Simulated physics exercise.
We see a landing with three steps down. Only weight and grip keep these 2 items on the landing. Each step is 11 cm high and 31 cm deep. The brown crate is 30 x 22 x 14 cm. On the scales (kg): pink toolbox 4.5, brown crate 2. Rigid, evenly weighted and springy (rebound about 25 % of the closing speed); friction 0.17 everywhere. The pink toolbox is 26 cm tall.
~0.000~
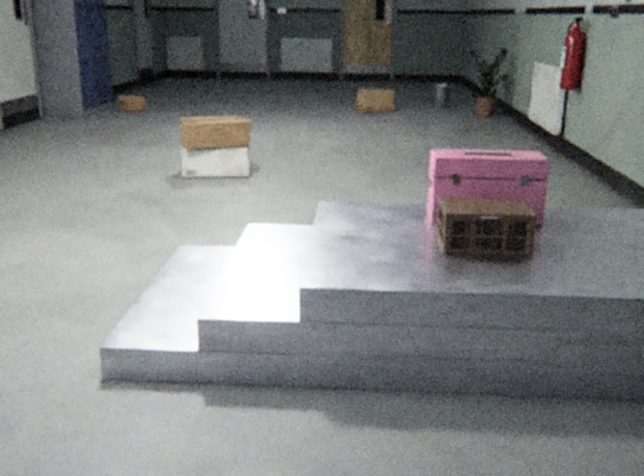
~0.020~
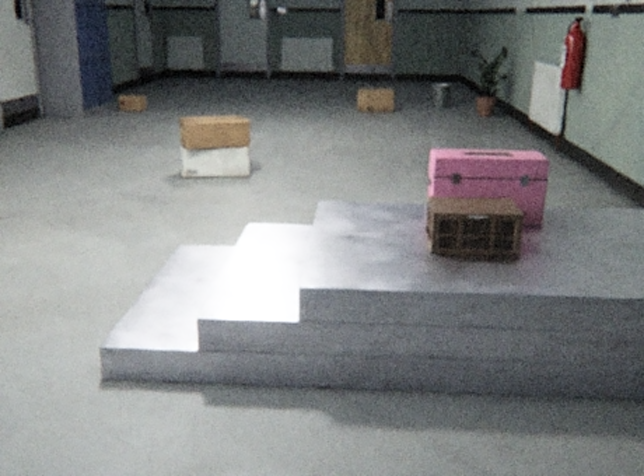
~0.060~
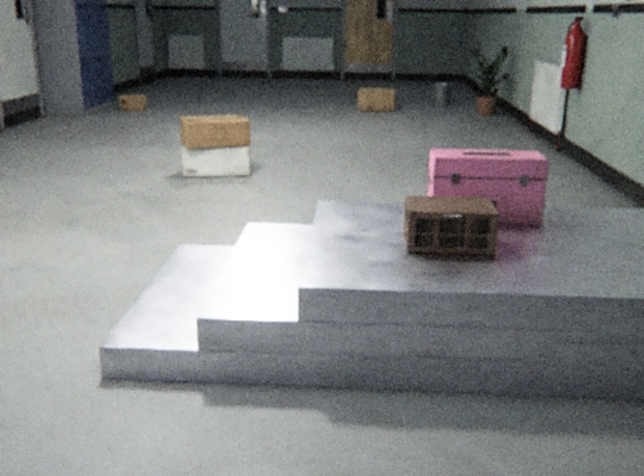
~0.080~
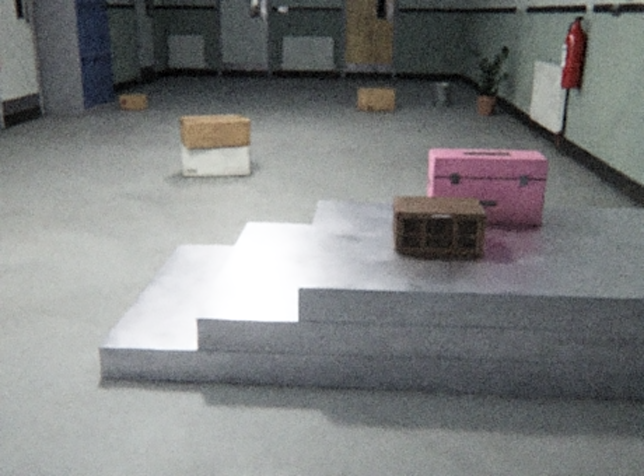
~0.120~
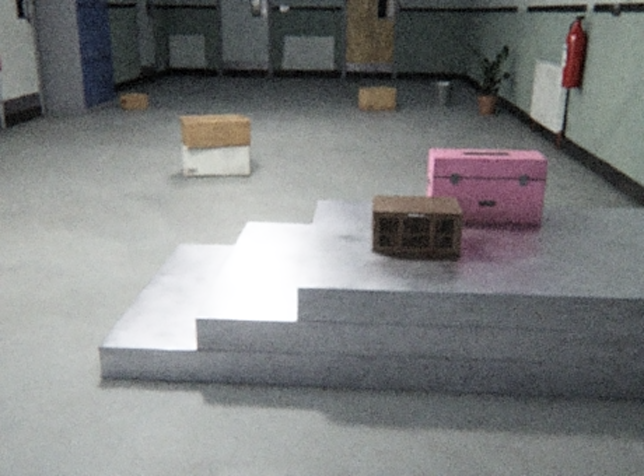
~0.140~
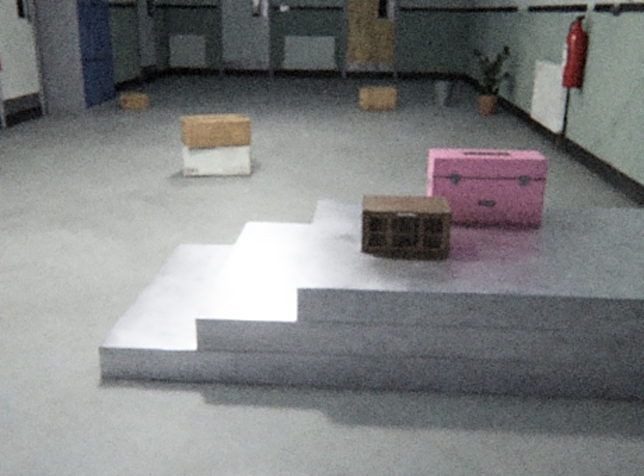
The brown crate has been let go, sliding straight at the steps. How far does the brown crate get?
It ends at the bottom.
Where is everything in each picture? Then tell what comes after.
In the first frame, 61 cm to the first step; brown crate (484, 226); pink toolbox (486, 187).
In the second frame, 57 cm to the first step; brown crate (472, 225); pink toolbox (485, 187).
In the third frame, 49 cm to the first step; brown crate (448, 224); pink toolbox (485, 186).
In the fourth frame, 45 cm to the first step; brown crate (437, 224); pink toolbox (485, 186).
In the fifth frame, 38 cm to the first step; brown crate (415, 224); pink toolbox (484, 186).
In the sixth frame, 34 cm to the first step; brown crate (404, 223); pink toolbox (484, 186).
Around 0.34 s, 1 cm to the first step; brown crate near (311, 221).
Around 0.64 s, 43 cm past the top edge and 11 cm lower; brown crate near (189, 247).
Around 0.94 s, 86 cm past the top edge and 25 cm lower; brown crate near (77, 278).
Around 1.24 s, 117 cm past the top edge and 33 cm lower.
Finally (2.0 s), 133 cm past the top edge and 33 cm lower; pink toolbox still in place (within 12 cm).
